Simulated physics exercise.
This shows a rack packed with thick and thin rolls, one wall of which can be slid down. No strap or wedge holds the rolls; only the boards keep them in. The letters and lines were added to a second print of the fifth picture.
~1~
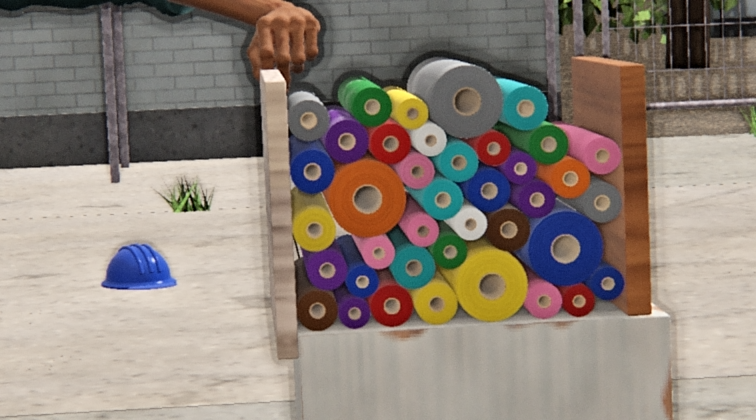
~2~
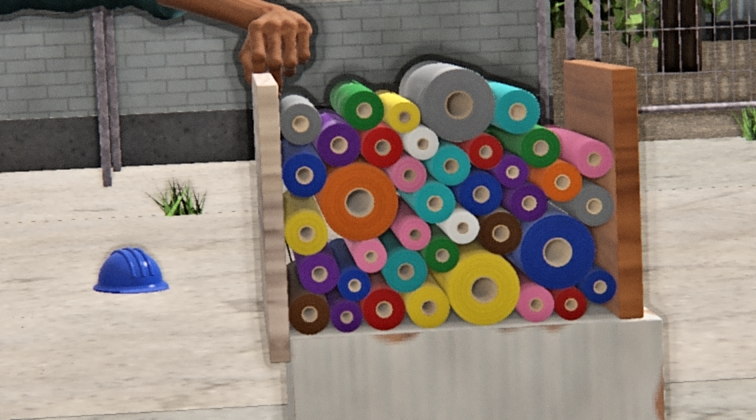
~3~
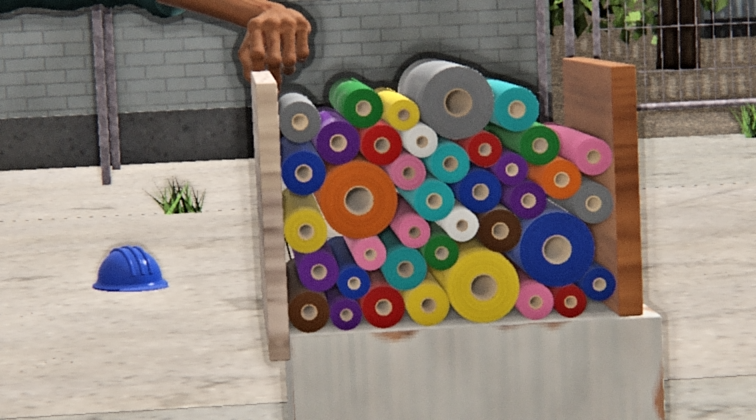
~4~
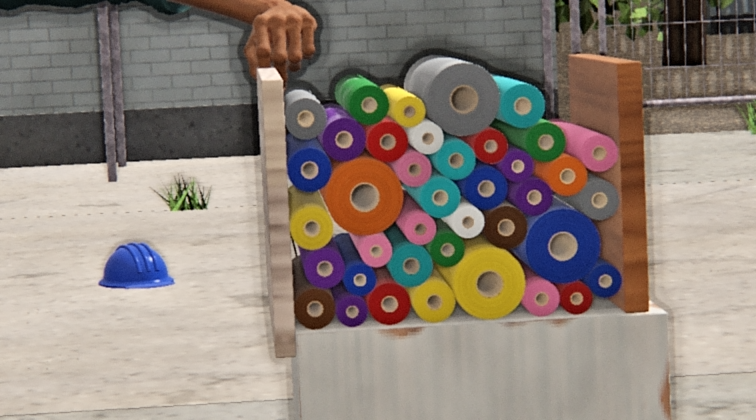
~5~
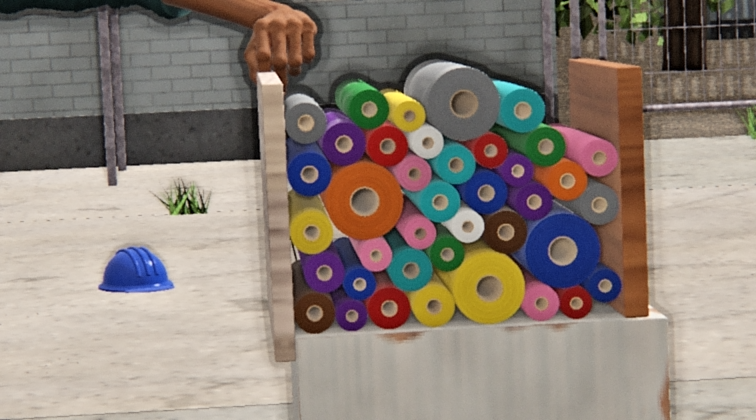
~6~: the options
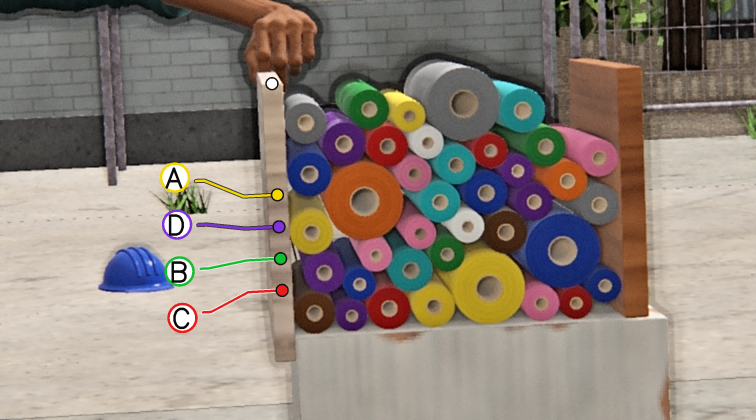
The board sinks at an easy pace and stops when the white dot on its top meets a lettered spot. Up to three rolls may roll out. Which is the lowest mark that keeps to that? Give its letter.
Mark A is as low as it can go.
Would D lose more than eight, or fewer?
Fewer than eight.
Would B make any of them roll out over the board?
Yes, at B.
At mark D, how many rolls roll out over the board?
It comes to four.
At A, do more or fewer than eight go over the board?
At A, fewer than eight.
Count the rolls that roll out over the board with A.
It comes to one.
On the marked copy, A at (277, 195); B at (280, 259); C at (282, 291); D at (279, 227); the white dot at (272, 84).
Taking A. A third of the way, top of the board (285, 139).
Two thirds of the way, top of the board (288, 194).
When it is over, top of the board (288, 194), one out over the board.
As for the rest, B four out over the board; C more than three out over the board; D four out over the board.
